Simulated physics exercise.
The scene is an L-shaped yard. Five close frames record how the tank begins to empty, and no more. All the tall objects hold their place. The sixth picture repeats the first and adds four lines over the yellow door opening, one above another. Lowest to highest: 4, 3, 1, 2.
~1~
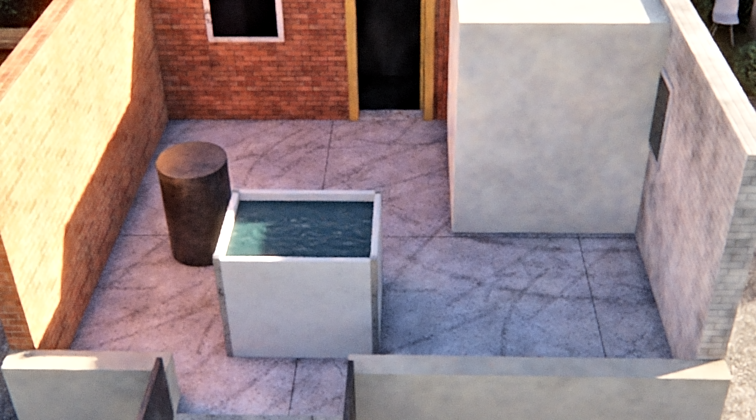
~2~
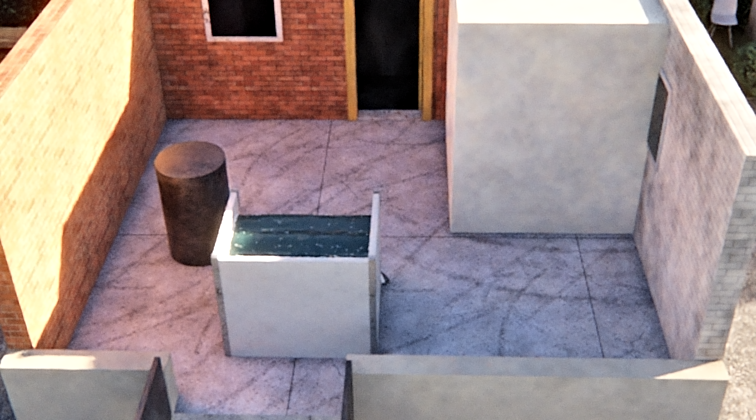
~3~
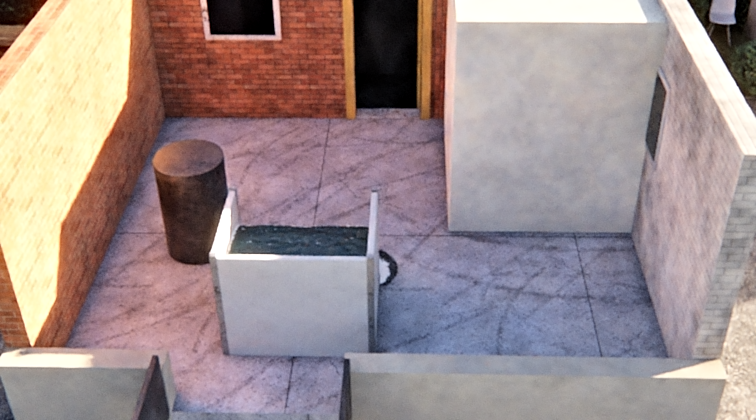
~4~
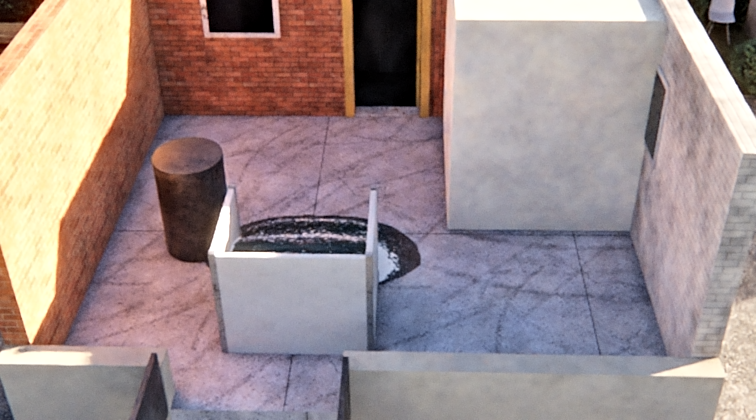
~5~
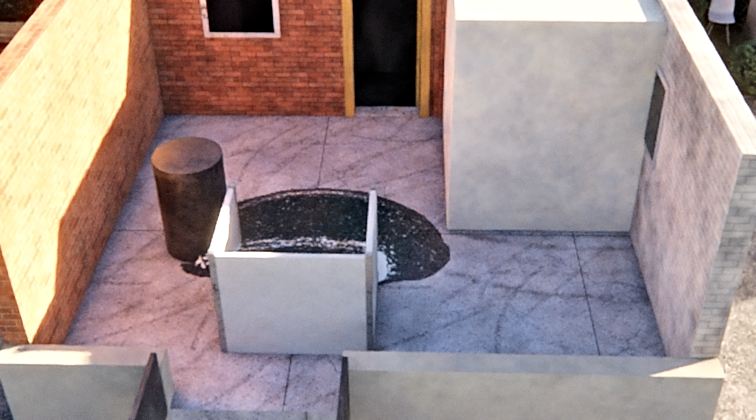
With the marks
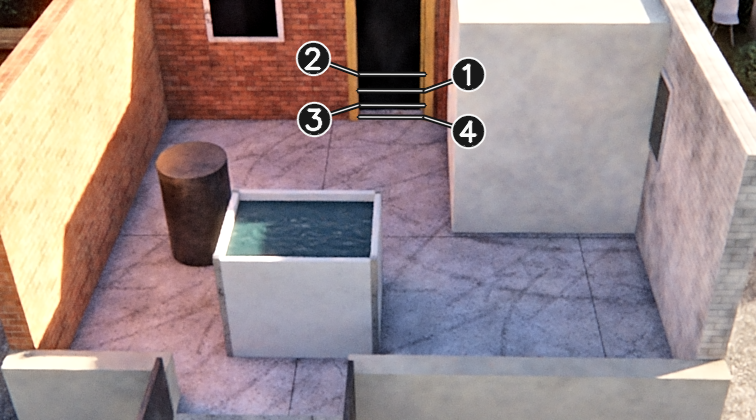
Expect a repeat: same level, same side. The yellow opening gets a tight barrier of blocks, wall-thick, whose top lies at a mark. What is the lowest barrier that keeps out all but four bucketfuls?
Height 1.
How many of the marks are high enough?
Two.
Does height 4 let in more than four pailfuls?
Yes, it does.
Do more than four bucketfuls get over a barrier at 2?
No.
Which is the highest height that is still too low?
3 it is.
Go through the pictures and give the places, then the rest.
In the first picture, water in the tank at rest, its middle at (302, 230); foot of the yellow doorway at (391, 120); open gate at (260, 349).
In the second picture, water covers 2 % of the ground, its front hidden from here.
In the third picture, water covers 4 % of the ground, its front hidden from here.
In the fourth picture, front seen at (410, 247), 9 % of the ground wet.
In the fifth picture, front seen at (415, 226), 15 % of the ground wet.
On the marked copy, 1 at (391, 90); 2 at (391, 74); 3 at (391, 105); 4 at (391, 117); from the bottom up 4, 3, 1, 2.
With 1, a bucket or two gets in.
With 2, nothing gets over.
With 3, about 13 bucketfuls get in.
With 4, dozens of bucketfuls pour in.
